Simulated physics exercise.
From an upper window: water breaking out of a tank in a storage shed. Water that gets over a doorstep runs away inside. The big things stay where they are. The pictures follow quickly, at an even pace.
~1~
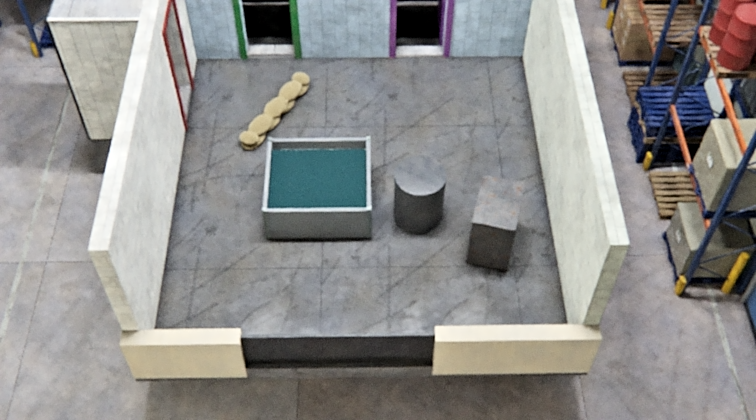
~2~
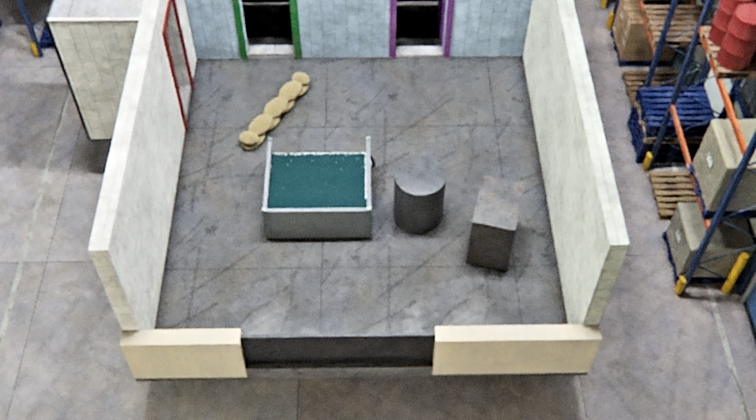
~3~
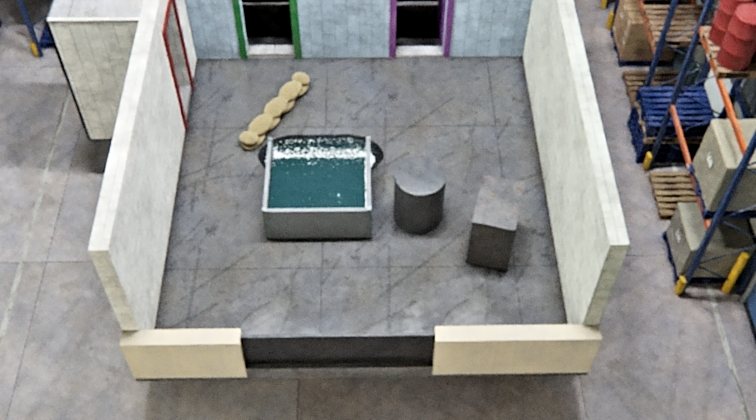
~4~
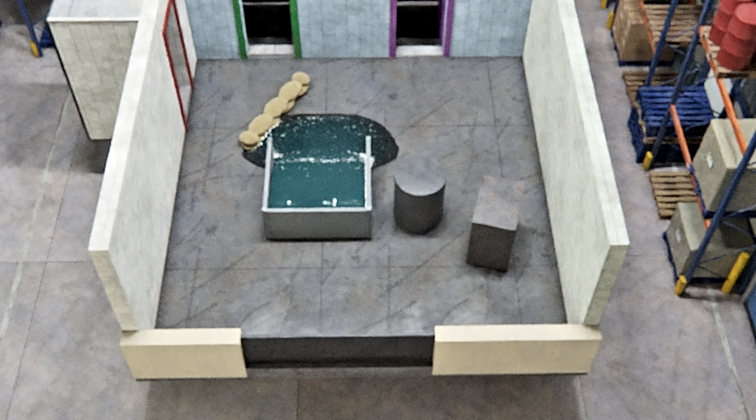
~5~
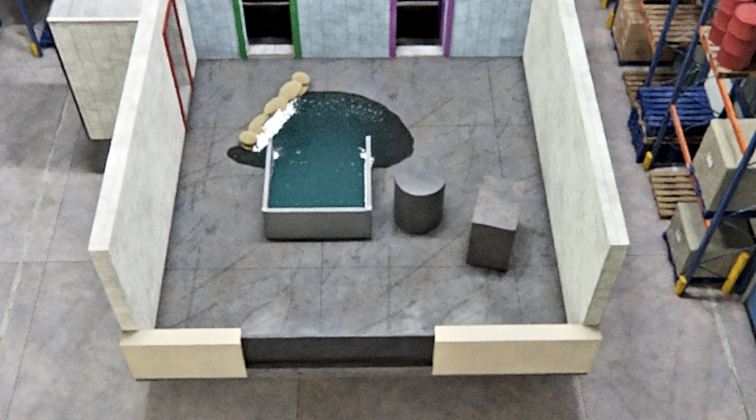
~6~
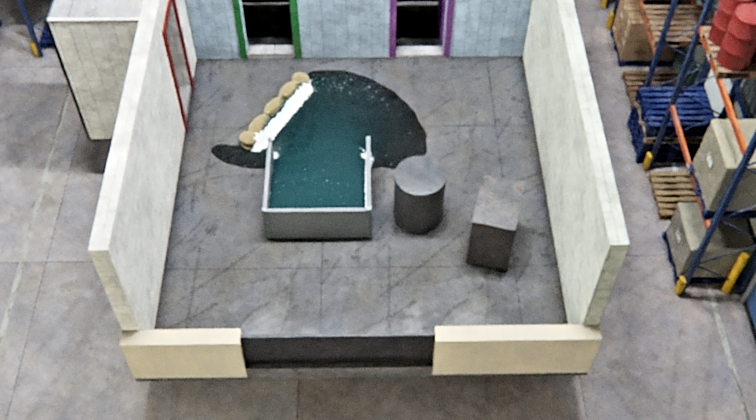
In a storage shed, water pouring from the far side of an open tank, spreading across the floor and foaming against a beige barrier.
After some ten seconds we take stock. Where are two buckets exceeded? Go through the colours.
The green door admits no more than that; the red door admits no more than that; the purple door lets in a lot.
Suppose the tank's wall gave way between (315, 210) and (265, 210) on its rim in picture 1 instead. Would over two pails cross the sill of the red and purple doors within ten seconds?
Then: Red keeps below it, purple stays under.
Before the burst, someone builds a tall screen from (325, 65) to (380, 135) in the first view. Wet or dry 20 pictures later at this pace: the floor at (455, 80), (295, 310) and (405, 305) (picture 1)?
In that order: Flooded, free of water, clear.
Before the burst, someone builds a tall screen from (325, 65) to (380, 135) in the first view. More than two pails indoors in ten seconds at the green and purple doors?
In short: The green door goes over, the purple door is under.
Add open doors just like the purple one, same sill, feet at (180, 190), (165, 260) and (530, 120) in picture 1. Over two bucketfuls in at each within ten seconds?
In that order: Stays under, takes less, passes that mark.
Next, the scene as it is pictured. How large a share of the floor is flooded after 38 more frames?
Some 70 per cent.
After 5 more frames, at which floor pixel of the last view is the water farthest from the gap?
Near (427, 63).
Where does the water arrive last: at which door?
Last comes the red-painted one.
A moment on, water covers 20 % of the floor; the green door wet at the sill, nothing in, the red door not reached, the purple door wet at the sill, nothing in.
Next, water covers 30 % of the floor; the green door wet at the sill, nothing in, the red door not reached, the purple door over two buckets in.
Then, water covers 45 % of the floor; the green door wet at the sill, nothing in, the red door wet at the sill, nothing in, the purple door over two buckets in.
Later, water covers 70 % of the floor; the green door wet at the sill, nothing in, the red door wet at the sill, nothing in, the purple door over two buckets in.
In the end, water covers 95 % of the floor; the green door wet at the sill, nothing in, the red door wet at the sill, nothing in, the purple door over two buckets in.
